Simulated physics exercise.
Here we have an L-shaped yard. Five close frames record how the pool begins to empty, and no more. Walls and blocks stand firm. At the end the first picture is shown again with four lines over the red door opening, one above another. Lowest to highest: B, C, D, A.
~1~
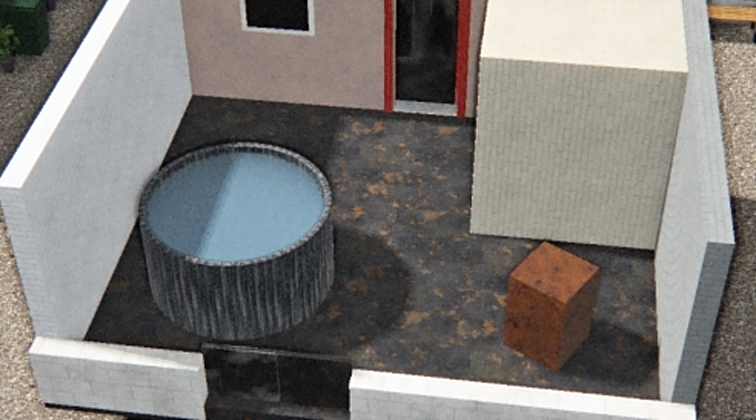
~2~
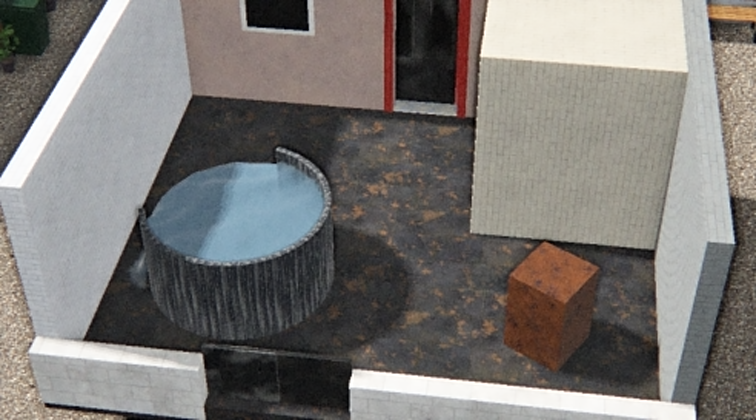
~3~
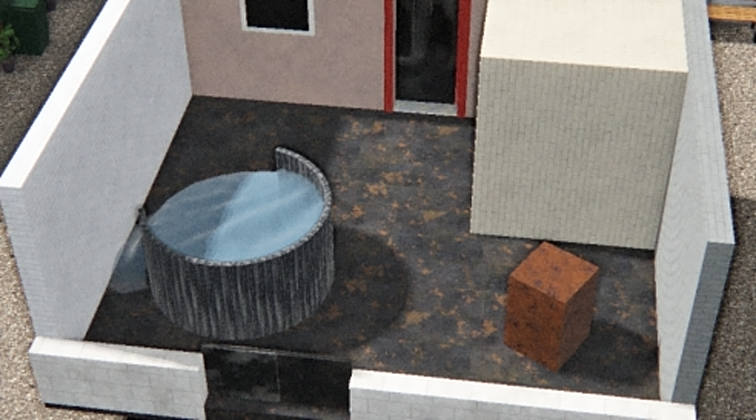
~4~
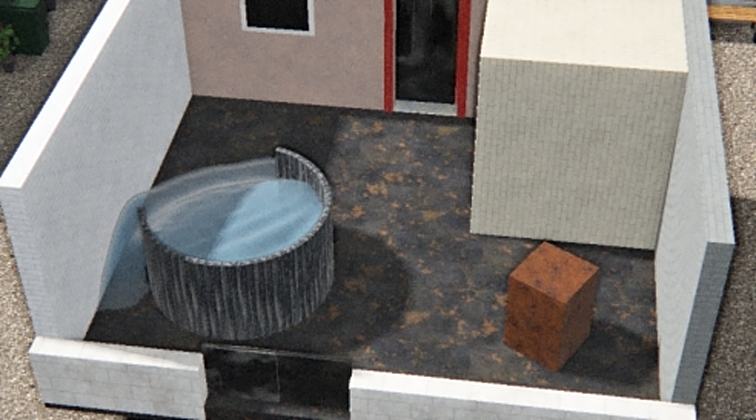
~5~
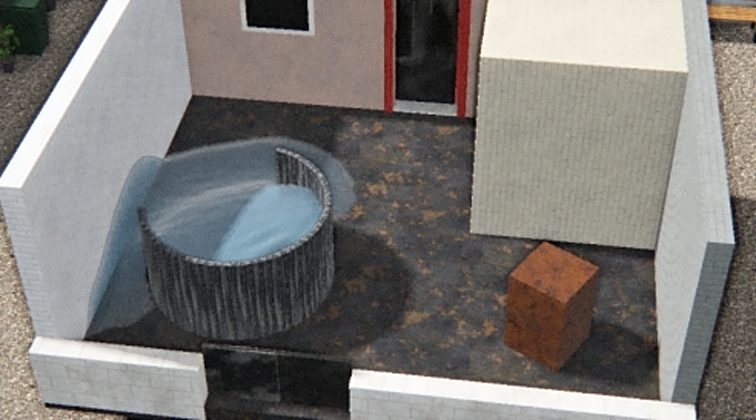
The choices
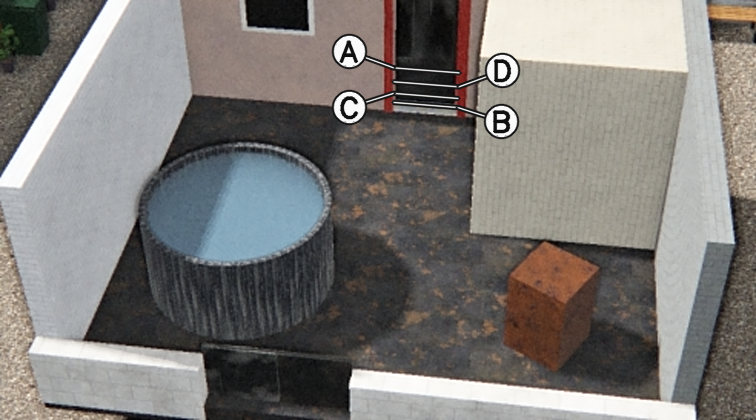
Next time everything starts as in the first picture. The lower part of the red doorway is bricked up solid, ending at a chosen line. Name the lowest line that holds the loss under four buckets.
The limit is C.
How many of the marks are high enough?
Three of the four.
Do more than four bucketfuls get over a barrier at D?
No, that is safe.
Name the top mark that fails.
The answer is B.
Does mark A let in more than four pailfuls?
No, not at all.
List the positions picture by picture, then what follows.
Water in the pool at rest, its middle at (236, 206); foot of the red doorway at (425, 113); shut gate at (278, 358).
Water covers 2 % of the ground, its front hidden from here.
Water covers 7 % of the ground and shows as far out as (116, 279).
Water covers 12 % of the ground and shows as far out as (105, 304).
Water covers 19 % of the ground and shows as far out as (104, 313).
On the marked copy, A at (426, 70); B at (425, 104); C at (425, 95); D at (426, 84); from the bottom up B, C, D, A.
With A, nothing gets over.
With B, about 7 bucketfuls get in.
With C, a splash gets over, under a bucket.
With D, nothing gets over.
